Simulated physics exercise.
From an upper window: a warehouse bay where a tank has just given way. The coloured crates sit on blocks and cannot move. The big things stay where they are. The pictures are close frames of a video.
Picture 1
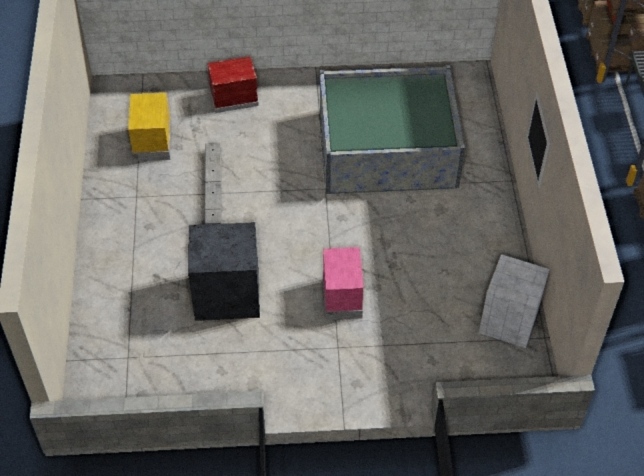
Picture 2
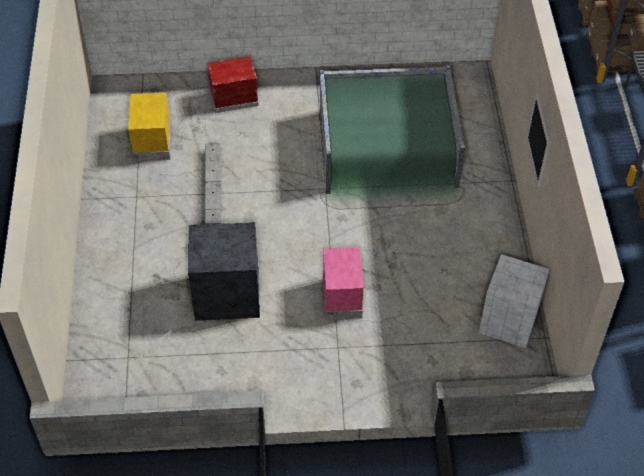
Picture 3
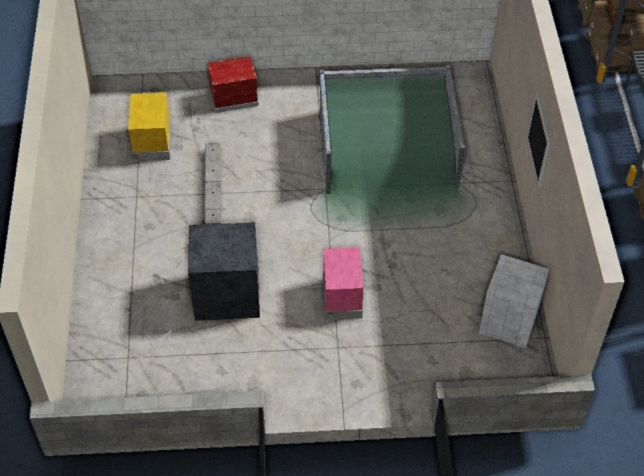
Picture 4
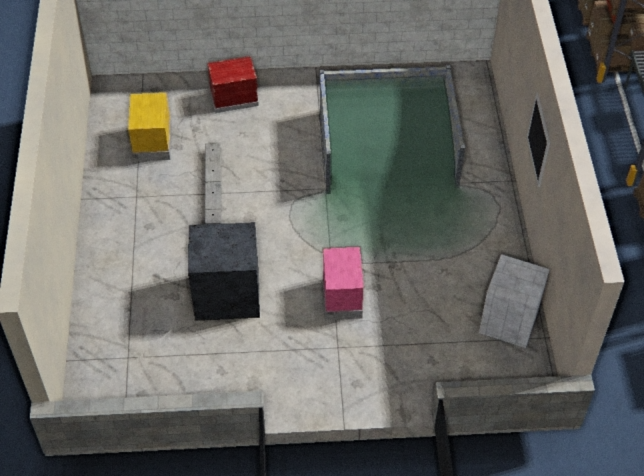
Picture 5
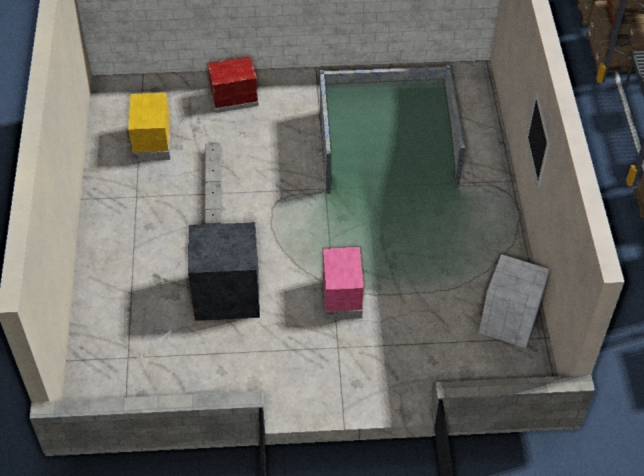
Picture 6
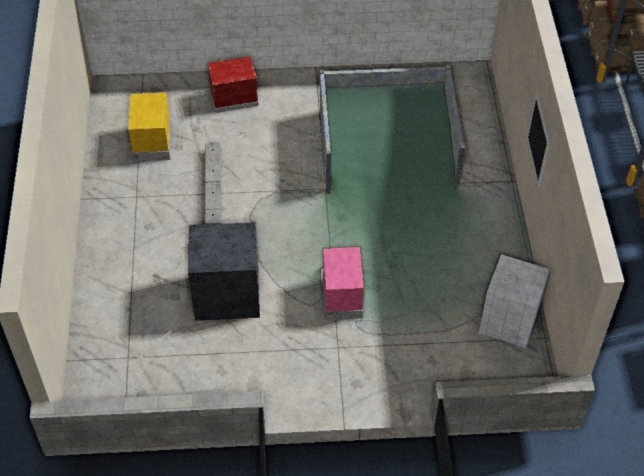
A tank of green water in a walled bay lost its front side, and the water poured out and spread across the floor, thinning as it passed around the pink block while the blocks stayed put.
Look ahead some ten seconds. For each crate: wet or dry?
One by one: The pink crate gets wet; the yellow crate stays dry; the red crate stays dry.
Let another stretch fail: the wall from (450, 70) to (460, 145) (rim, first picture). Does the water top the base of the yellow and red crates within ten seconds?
Then: Yellow escapes it, red is topped.
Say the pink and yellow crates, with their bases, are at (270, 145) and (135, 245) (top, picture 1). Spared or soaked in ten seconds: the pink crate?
In short: Pink crate keeps dry.
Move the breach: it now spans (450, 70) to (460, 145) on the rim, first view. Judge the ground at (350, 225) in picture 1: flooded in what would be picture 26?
Verdict: No water.
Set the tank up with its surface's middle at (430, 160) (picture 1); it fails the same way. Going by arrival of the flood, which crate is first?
The pink one.
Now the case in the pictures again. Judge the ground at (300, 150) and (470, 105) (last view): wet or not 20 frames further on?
In that order: Not flooded, free of water.
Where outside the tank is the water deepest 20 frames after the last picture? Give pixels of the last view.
Near (531, 338).
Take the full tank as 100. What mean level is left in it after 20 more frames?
Some 12 per cent.
A moment on, water covers 35 % of the floor; the pink crate water round its plinth, the yellow crate not reached, the red crate not reached.
Next, water covers 40 % of the floor; the pink crate water round its plinth, the yellow crate not reached, the red crate not reached.
Then, water covers 55 % of the floor; the pink crate water round its plinth, the yellow crate not reached, the red crate not reached.
Later, water covers 70 % of the floor; the pink crate water round its plinth, the yellow crate water round its plinth, the red crate water round its plinth.
In the end, water covers 95 % of the floor; the pink crate was topped, the yellow crate stayed above the water, the red crate stayed above the water.
